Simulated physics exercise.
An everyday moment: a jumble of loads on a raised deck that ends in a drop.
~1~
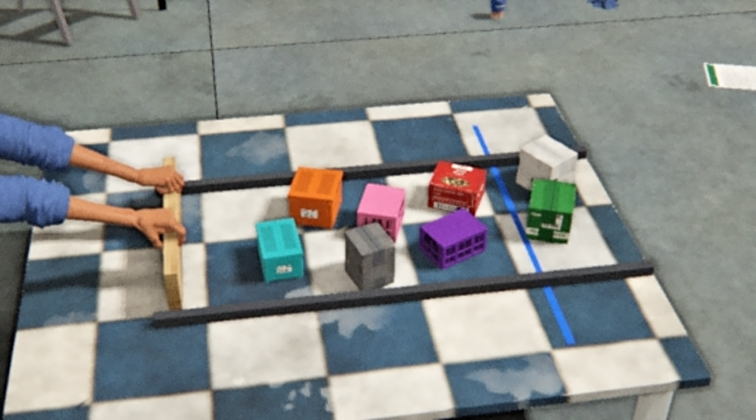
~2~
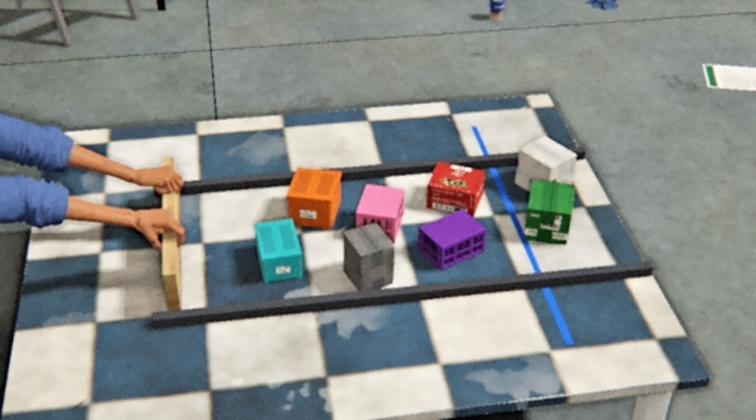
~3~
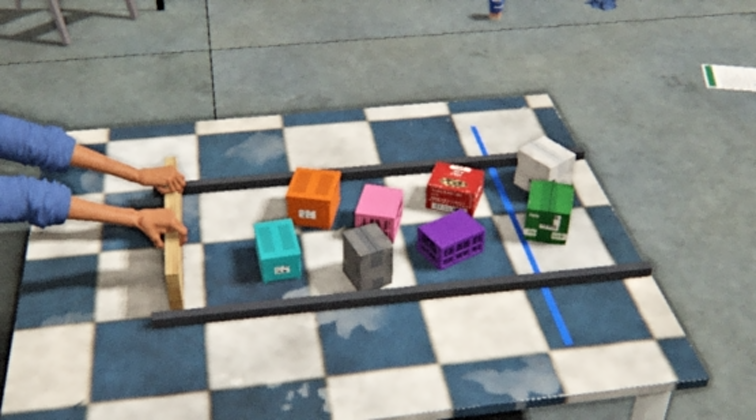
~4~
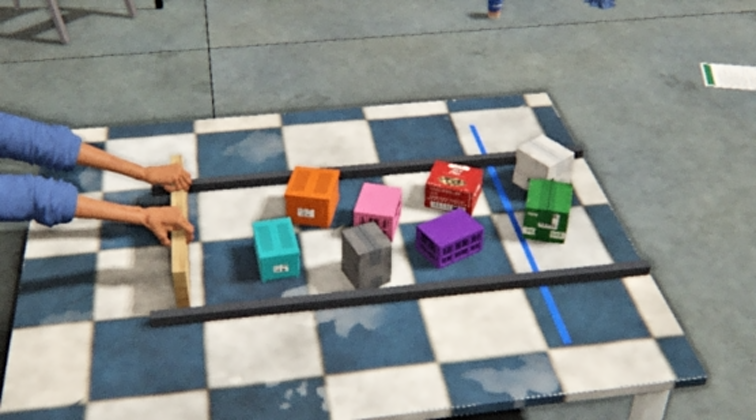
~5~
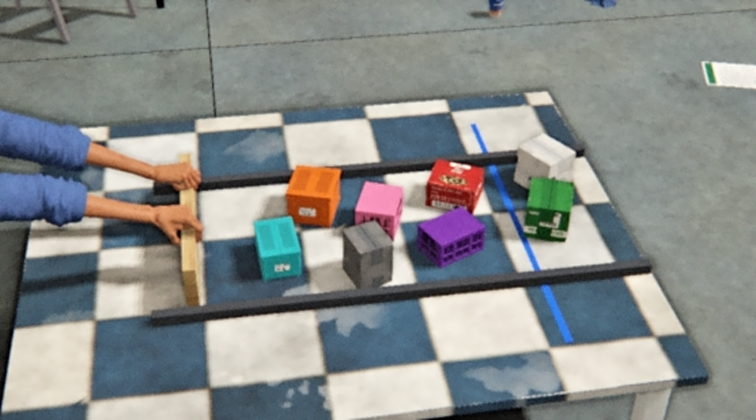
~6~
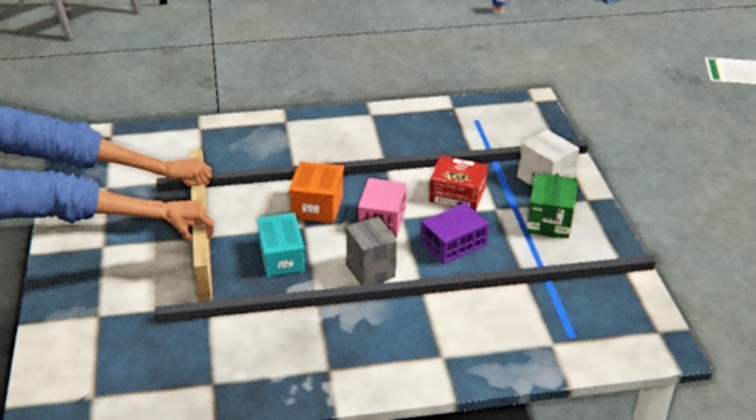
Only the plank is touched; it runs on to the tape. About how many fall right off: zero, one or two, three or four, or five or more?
As it turns out, the number that fall off is one or two.
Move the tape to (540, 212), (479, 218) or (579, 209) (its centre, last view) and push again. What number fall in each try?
Try by try, 2, 0 and 5.
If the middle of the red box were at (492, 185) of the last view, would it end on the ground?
It stays on.
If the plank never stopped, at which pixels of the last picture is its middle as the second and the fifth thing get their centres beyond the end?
First at (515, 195), next at (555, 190).
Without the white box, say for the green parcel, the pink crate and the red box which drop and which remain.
The green parcel comes down; the pink crate remains up; the red box remains up.
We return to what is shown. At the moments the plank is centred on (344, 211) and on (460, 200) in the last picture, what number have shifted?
The counts are 4 and 8.
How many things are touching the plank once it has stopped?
It touches 3.
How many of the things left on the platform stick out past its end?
Overhanging: 0.
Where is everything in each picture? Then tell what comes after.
In the first frame, white box (547, 168); green parcel (551, 211); red box (457, 189); plank (173, 232); tape (517, 220).
In the second frame, green parcel (550, 212); purple crate (452, 239).
In the third frame, red box (455, 189); orange tote (314, 199).
In the fourth frame, white box (543, 168); turquoise tote (276, 250).
In the fifth frame, green parcel (549, 210); pink crate (380, 212).
In the sixth frame, white box (548, 163); green parcel (552, 206); red box (458, 183); plank (201, 224); tape (518, 214).
A little later, none off yet; white box at rest near (548, 163); green parcel at rest near (552, 206); red box at rest near (458, 183).
Next, none off yet; white box at rest near (548, 163); green parcel at rest near (552, 206); red box shifted a little near (464, 178).
Later still, none off yet; white box shifted a little near (565, 163); green parcel shifted a little near (573, 202); red box shifted about its own width near (514, 166).
When it is over, the number that fall off is one or two; down, green parcel and white box.
